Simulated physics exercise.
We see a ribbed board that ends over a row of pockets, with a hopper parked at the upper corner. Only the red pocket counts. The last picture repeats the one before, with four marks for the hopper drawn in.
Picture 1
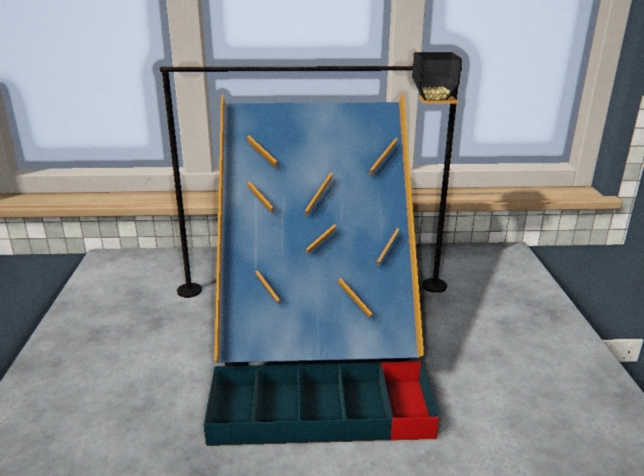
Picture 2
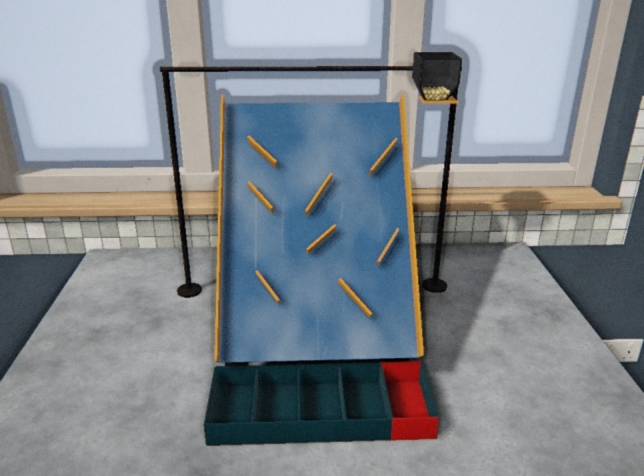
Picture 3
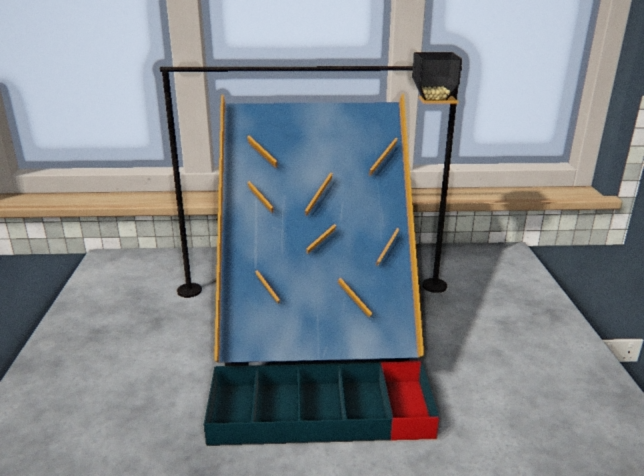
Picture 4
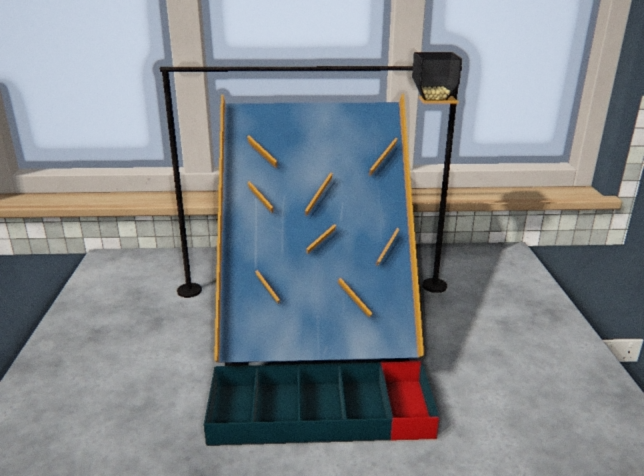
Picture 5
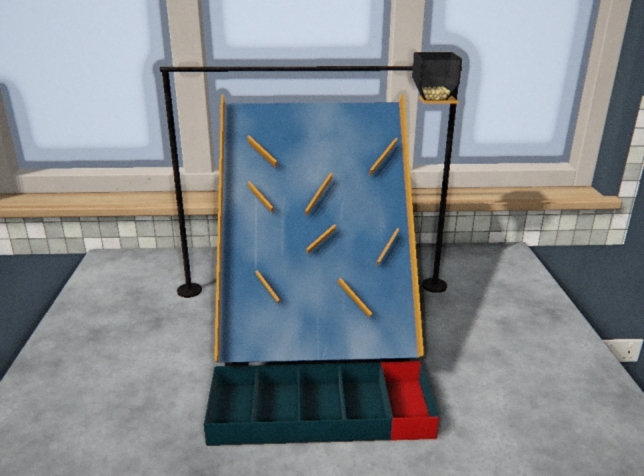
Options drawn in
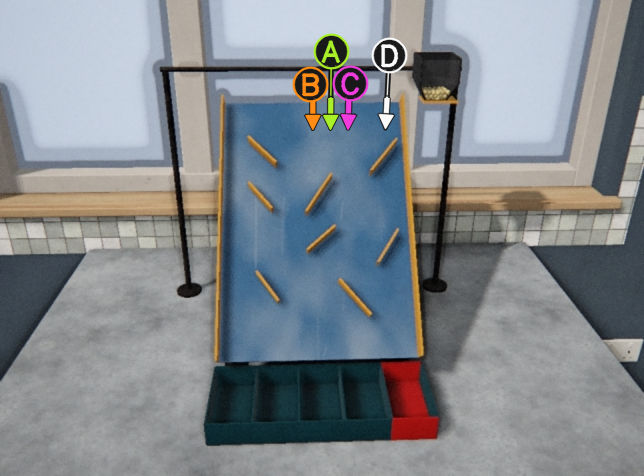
A blue board with eight slanted orange ribs leaned above a row of five pockets, one of them red, while a dark hopper of pale beans sat at the upper right; nothing moved.
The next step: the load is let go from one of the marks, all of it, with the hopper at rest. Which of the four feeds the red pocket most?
I would pick mark C.
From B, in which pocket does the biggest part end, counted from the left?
The third from the left.
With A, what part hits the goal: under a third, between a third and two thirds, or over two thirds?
It is between a third and two thirds.
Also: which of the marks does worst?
That would be B.
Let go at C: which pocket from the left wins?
The fifth from the left.
On the marked copy, mark A meets the board at (330, 124); mark B meets the board at (312, 124); mark C meets the board at (348, 124); mark D meets the board at (385, 123).
If A is chosen, about half in the red pocket, about half in other pockets.
If B is chosen, a small part in the red pocket, most in other pockets, a small part outside the box.
If C is chosen, most in the red pocket, a small part in other pockets, a small part outside the box.
If D is chosen, about a third in the red pocket, about a third in other pockets, a stray few held on the board, about a quarter outside the box.
